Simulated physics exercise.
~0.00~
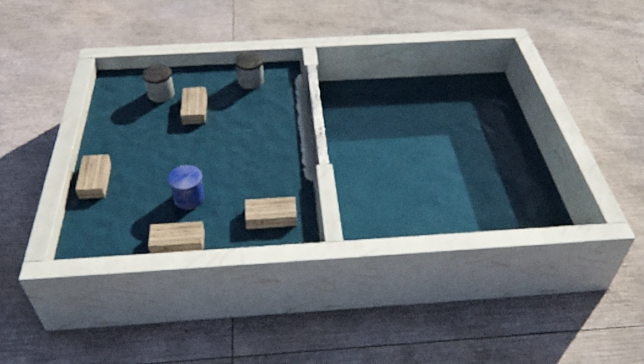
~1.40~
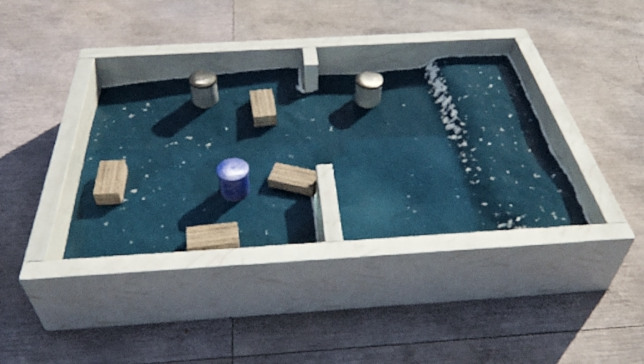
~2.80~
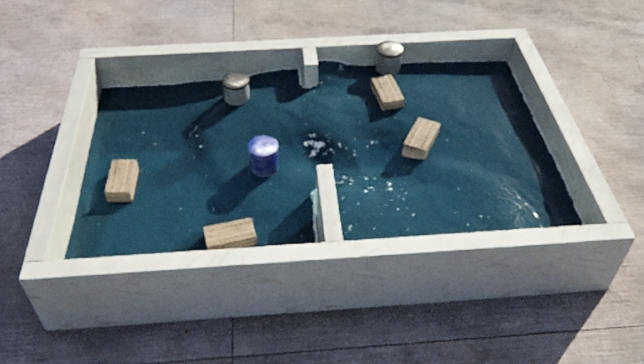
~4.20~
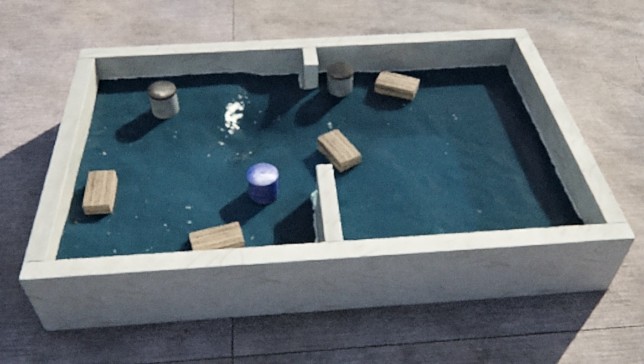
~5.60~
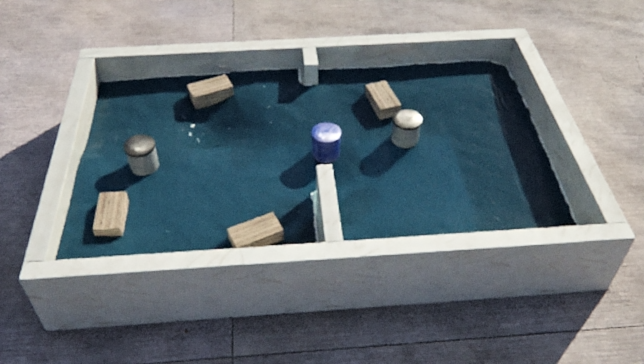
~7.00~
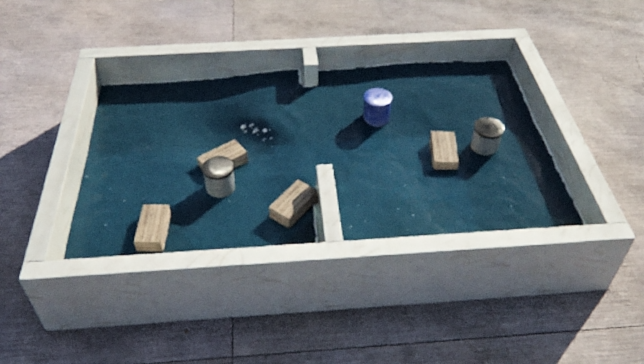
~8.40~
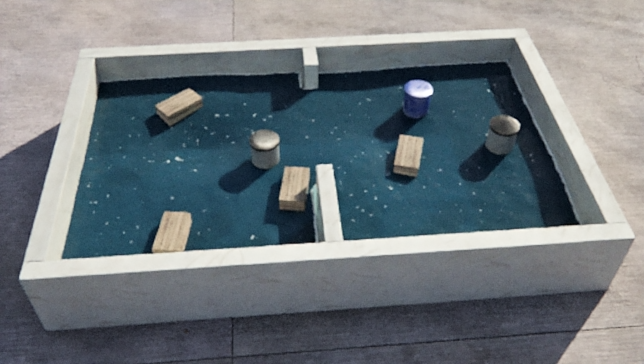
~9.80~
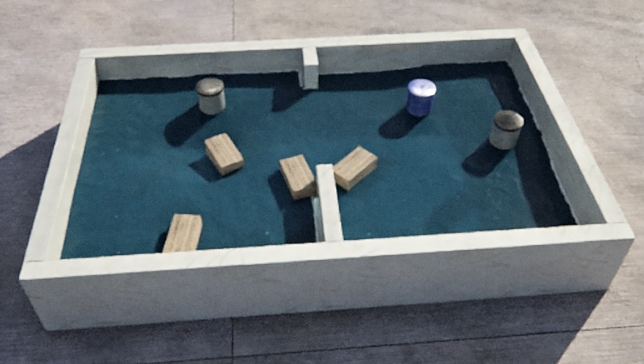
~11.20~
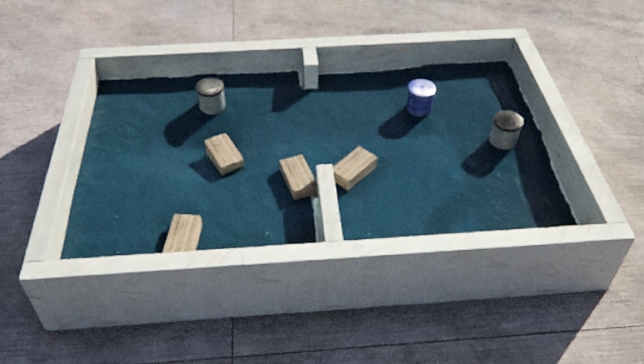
In a walled tank split by a divider, the middle of the barrier vanished and water surged right, carrying floating wooden blocks and pails about; the blue pail drifted through the gap, and everything settled upright, with three items resting on the right side.
